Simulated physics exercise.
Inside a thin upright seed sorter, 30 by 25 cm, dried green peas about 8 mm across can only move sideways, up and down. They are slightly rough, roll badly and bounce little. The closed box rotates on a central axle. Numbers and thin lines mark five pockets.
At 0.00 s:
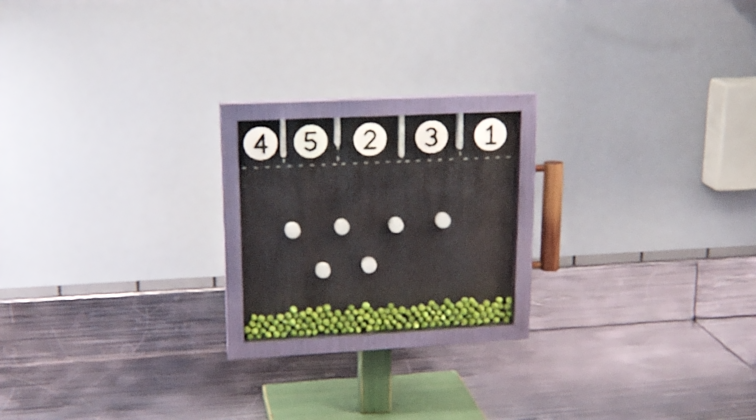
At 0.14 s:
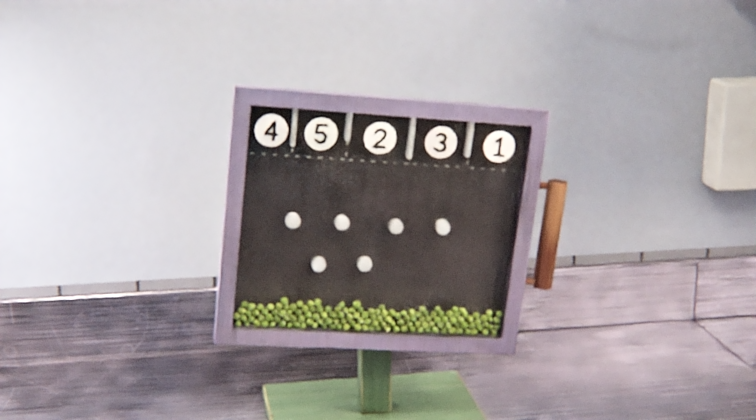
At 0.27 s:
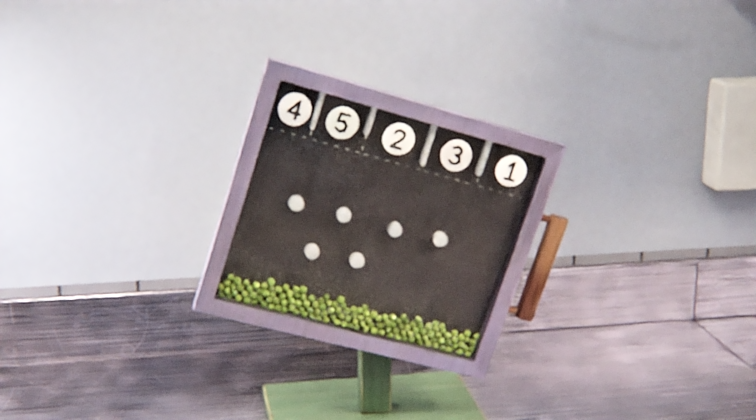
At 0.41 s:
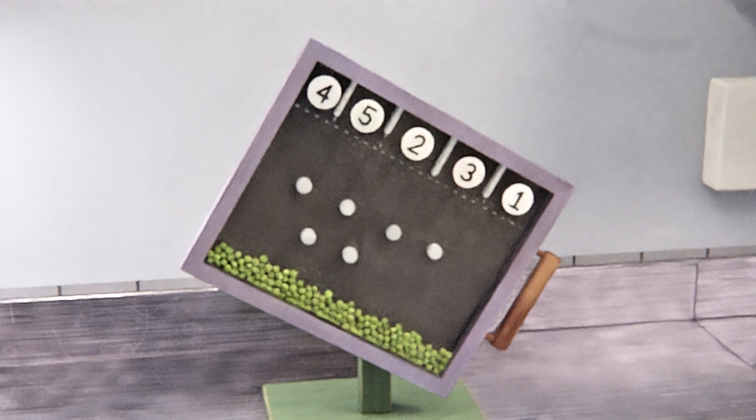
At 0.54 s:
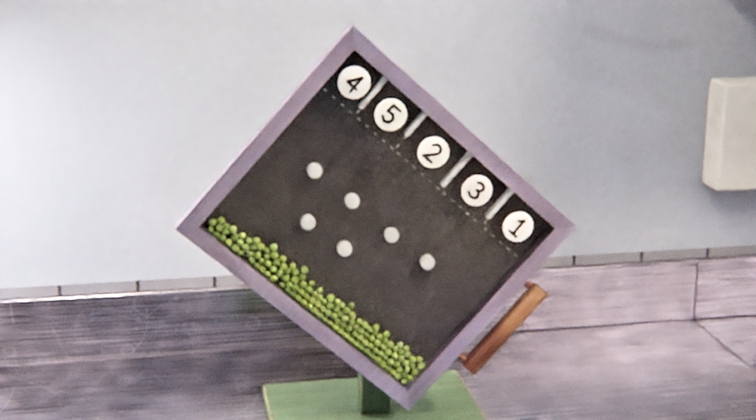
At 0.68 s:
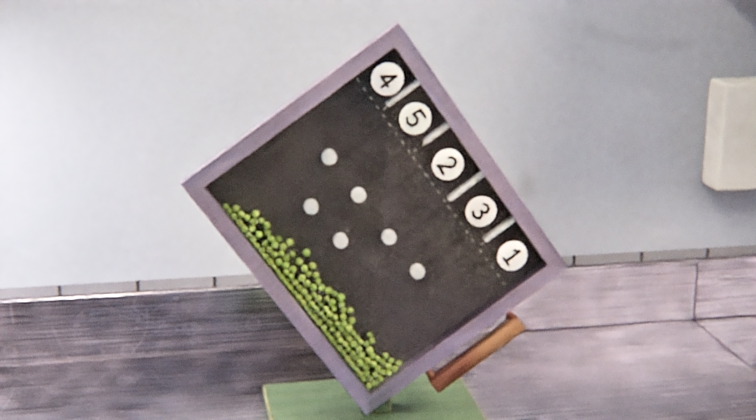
A purple-framed box of green peas rotates clockwise on its stand, its peas sliding slightly.
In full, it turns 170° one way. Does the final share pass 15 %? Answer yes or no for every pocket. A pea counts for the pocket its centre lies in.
No. 1: Yes, no. 2: No, no. 3: Yes, no. 4: No, no. 5: No.
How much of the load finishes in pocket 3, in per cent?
About 30 per cent.
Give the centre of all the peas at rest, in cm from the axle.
Some 9 cm left and 10 cm below.
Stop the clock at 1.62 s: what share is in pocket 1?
Some 30 per cent.
After 1.15 s, it stands 97° clockwise; nothing in the marked areas.
After 1.62 s, it stands 140° clockwise; no. 1, 30 %.
After 2.03 s, it stands 170° clockwise; no. 1, 35 %, no. 3, 5 %.
All still by 2.9 s, it stands 170° clockwise; no. 1, 35 %, no. 2, 0 %, no. 3, 30 %, no. 4, 0 %, no. 5, 0 %, elsewhere 35 %.
